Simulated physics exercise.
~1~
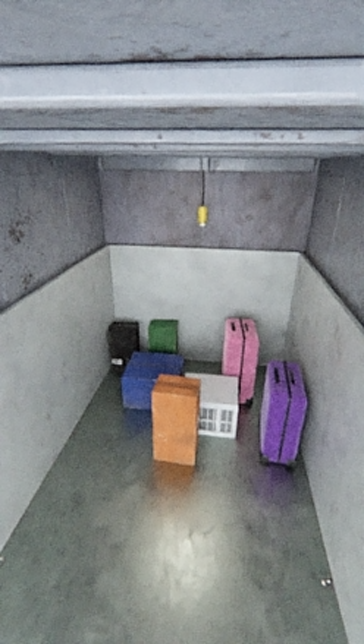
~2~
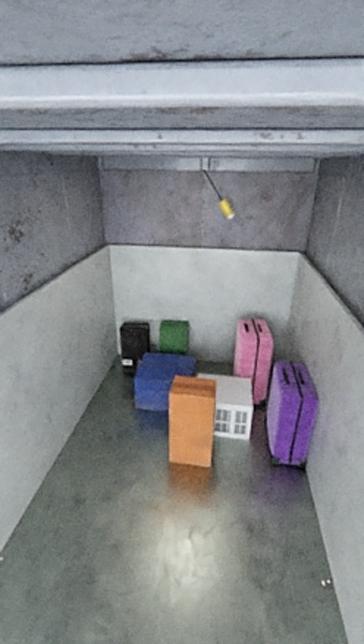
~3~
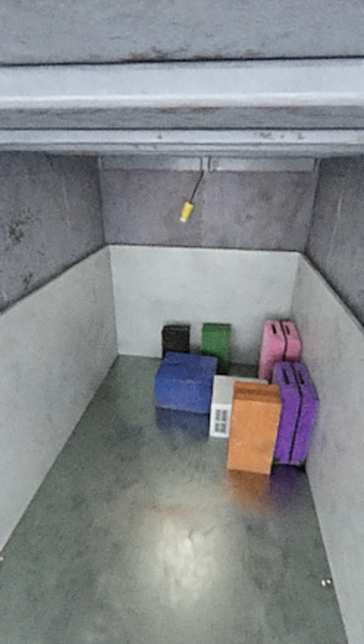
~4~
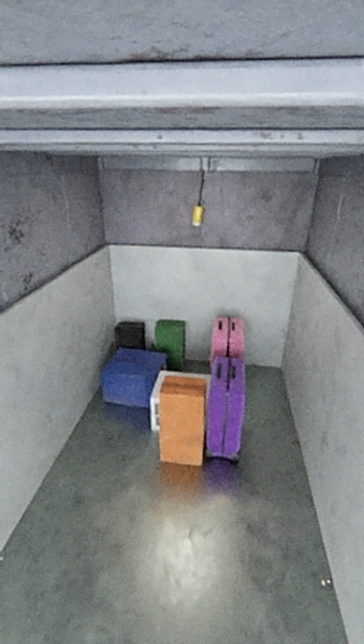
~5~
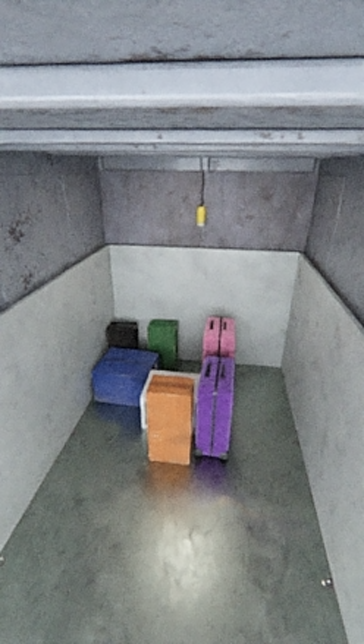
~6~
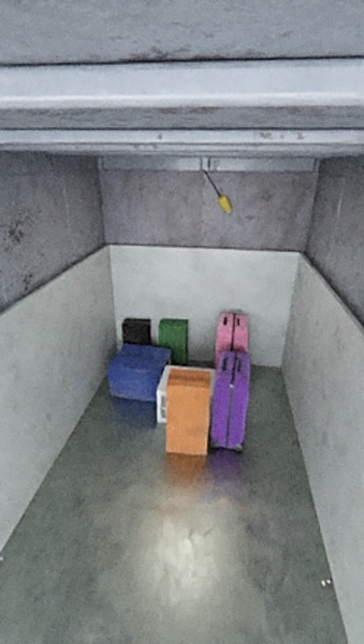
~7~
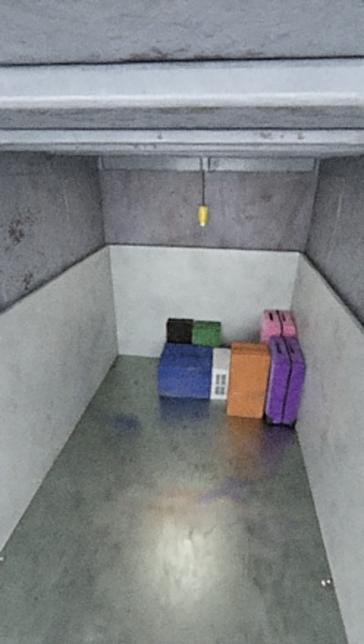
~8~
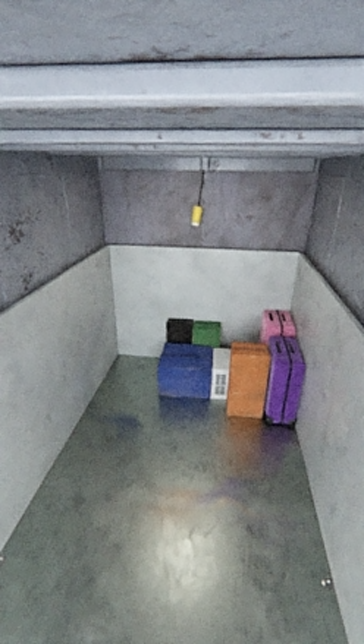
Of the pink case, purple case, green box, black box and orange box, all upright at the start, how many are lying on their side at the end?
None of them are lying on their side at the end. The two cases and the three boxes all remain upright near the back right of the bay.
